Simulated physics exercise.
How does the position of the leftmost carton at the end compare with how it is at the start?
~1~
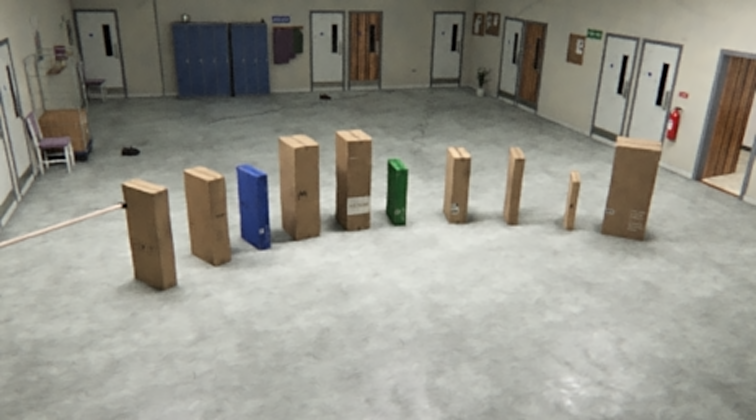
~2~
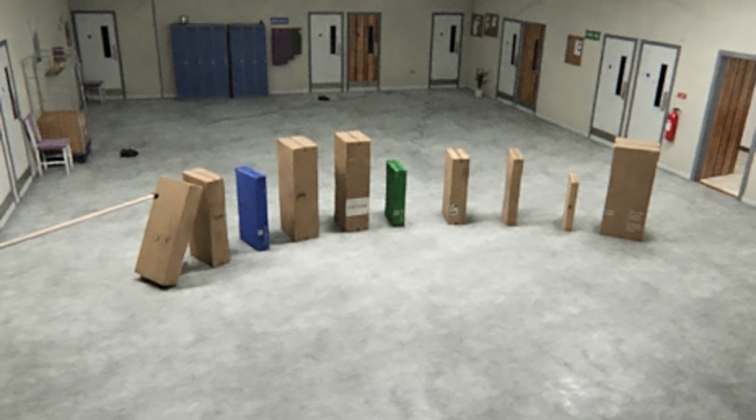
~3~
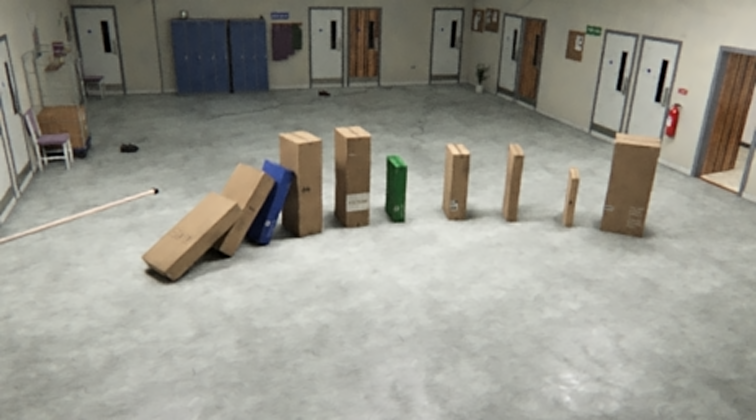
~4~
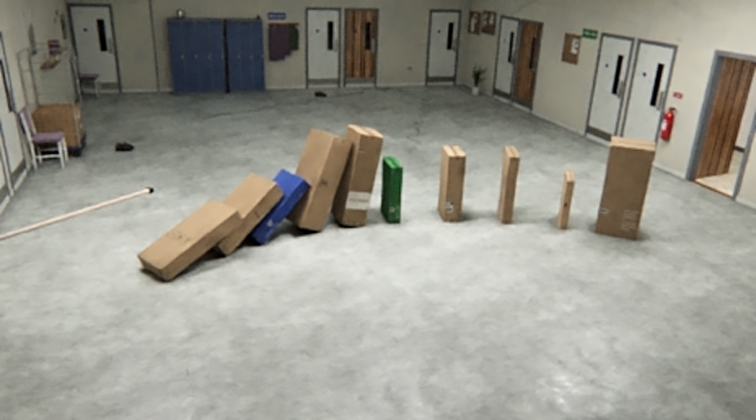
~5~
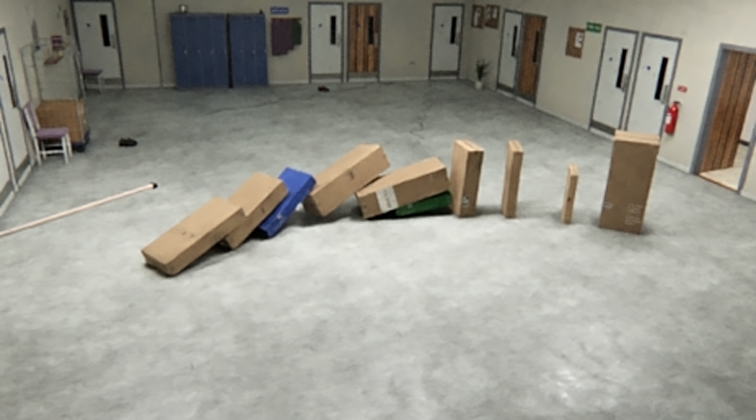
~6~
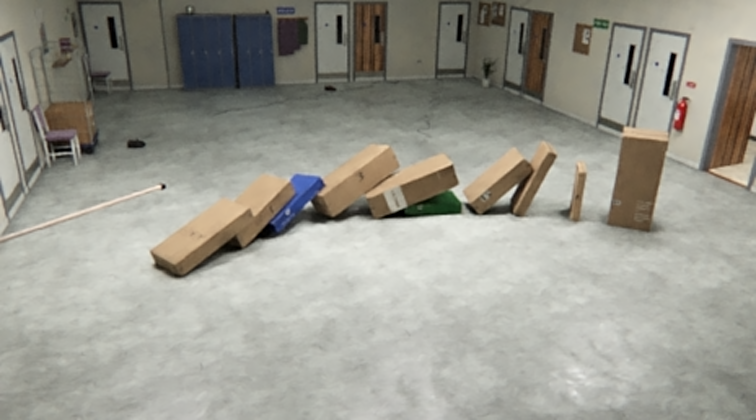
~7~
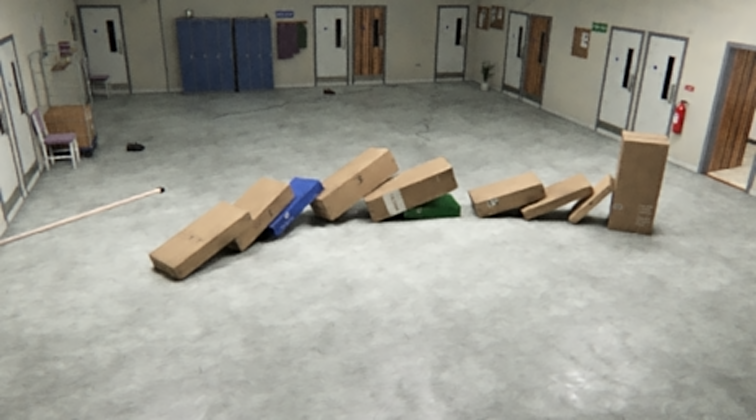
At the start the leftmost carton stands upright, and by the end it is on its side, tipped over to the right against its neighbour.
